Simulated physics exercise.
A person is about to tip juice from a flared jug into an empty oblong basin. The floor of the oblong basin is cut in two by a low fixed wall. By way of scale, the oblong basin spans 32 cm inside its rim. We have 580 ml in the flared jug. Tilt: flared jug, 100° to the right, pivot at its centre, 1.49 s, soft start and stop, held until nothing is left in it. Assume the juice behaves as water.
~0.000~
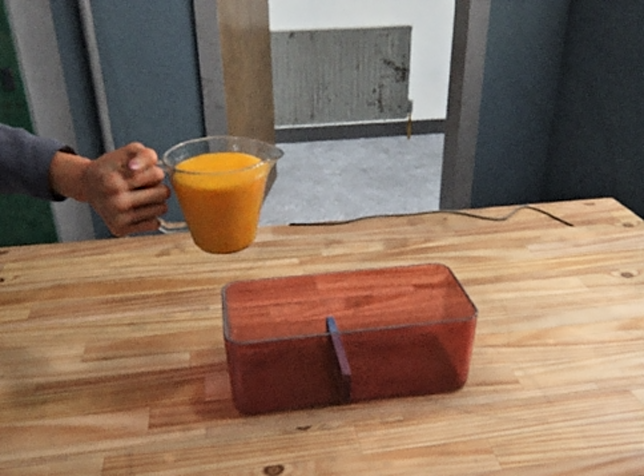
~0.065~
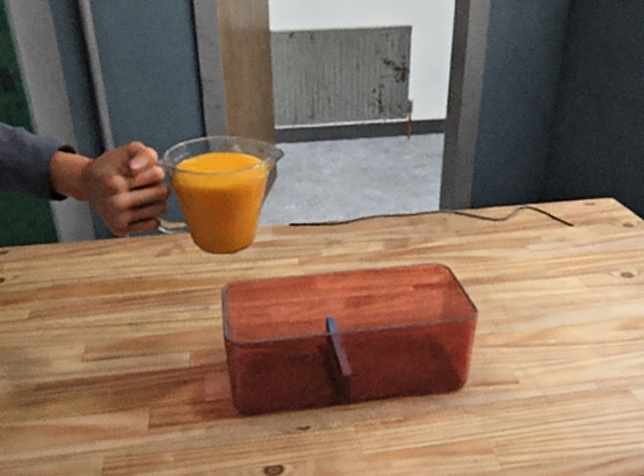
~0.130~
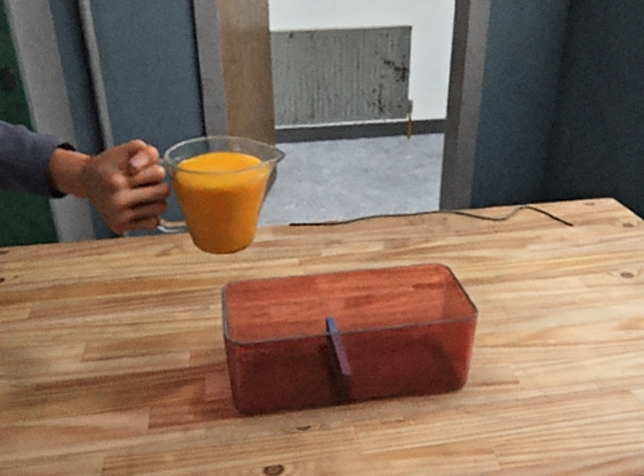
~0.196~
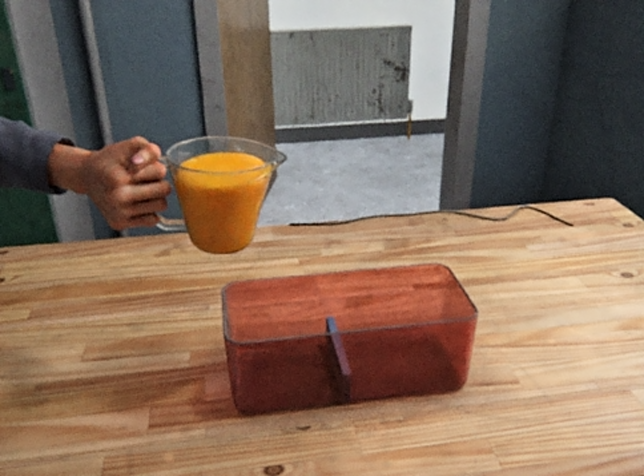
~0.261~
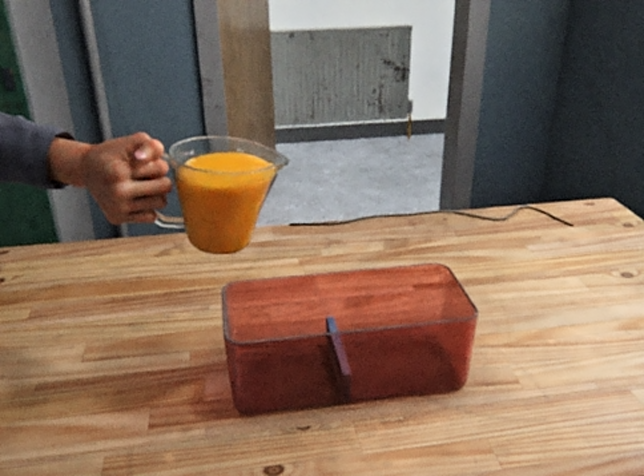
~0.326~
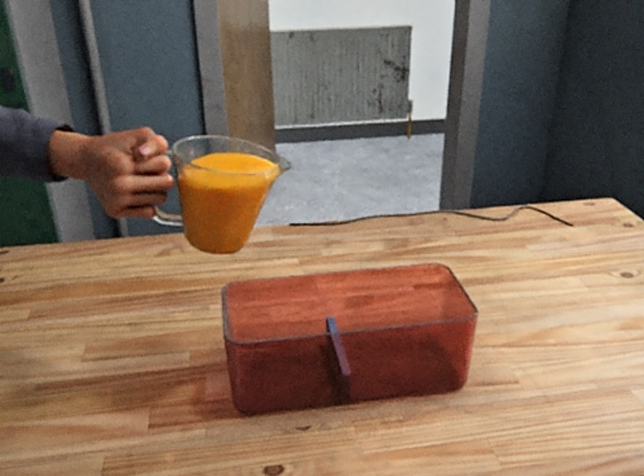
On a wooden tabletop, a hand holding a glass jug of orange juice slowly tilting it slightly rightward beside a red divided basin.
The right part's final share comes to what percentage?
It comes to roughly 65 %.
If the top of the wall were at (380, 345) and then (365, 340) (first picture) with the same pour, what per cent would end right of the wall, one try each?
10 % and 15 %.
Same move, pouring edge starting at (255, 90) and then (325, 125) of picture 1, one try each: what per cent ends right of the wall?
Try 1: Approx. 45 %; try 2: Approx. 95 %.
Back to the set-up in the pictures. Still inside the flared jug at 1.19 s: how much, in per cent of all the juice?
18 %.
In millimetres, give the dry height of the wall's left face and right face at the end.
Left about 32 mm, right about 26 mm.
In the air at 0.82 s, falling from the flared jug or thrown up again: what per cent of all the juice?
About 20 per cent.
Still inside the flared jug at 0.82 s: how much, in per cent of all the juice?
Some 70 % of it is still there.
By 0.82 s the tilt is 58° and 71 per cent is still to pour, 1 is left of the wall and 9 right of it.
By 1.19 s the tilt is 90° and 17 per cent is still to pour, 10 is left of the wall and 56 right of it.
By 1.57 s the tilt is 100° and 0 per cent is still to pour, 33 is left of the wall and 65 right of it.
By 1.99 s the tilt is 100° and 0 per cent is still to pour, 34 is left of the wall and 65 right of it.
At rest 34 per cent lies left of the wall, 65 right of it and 2 outside.
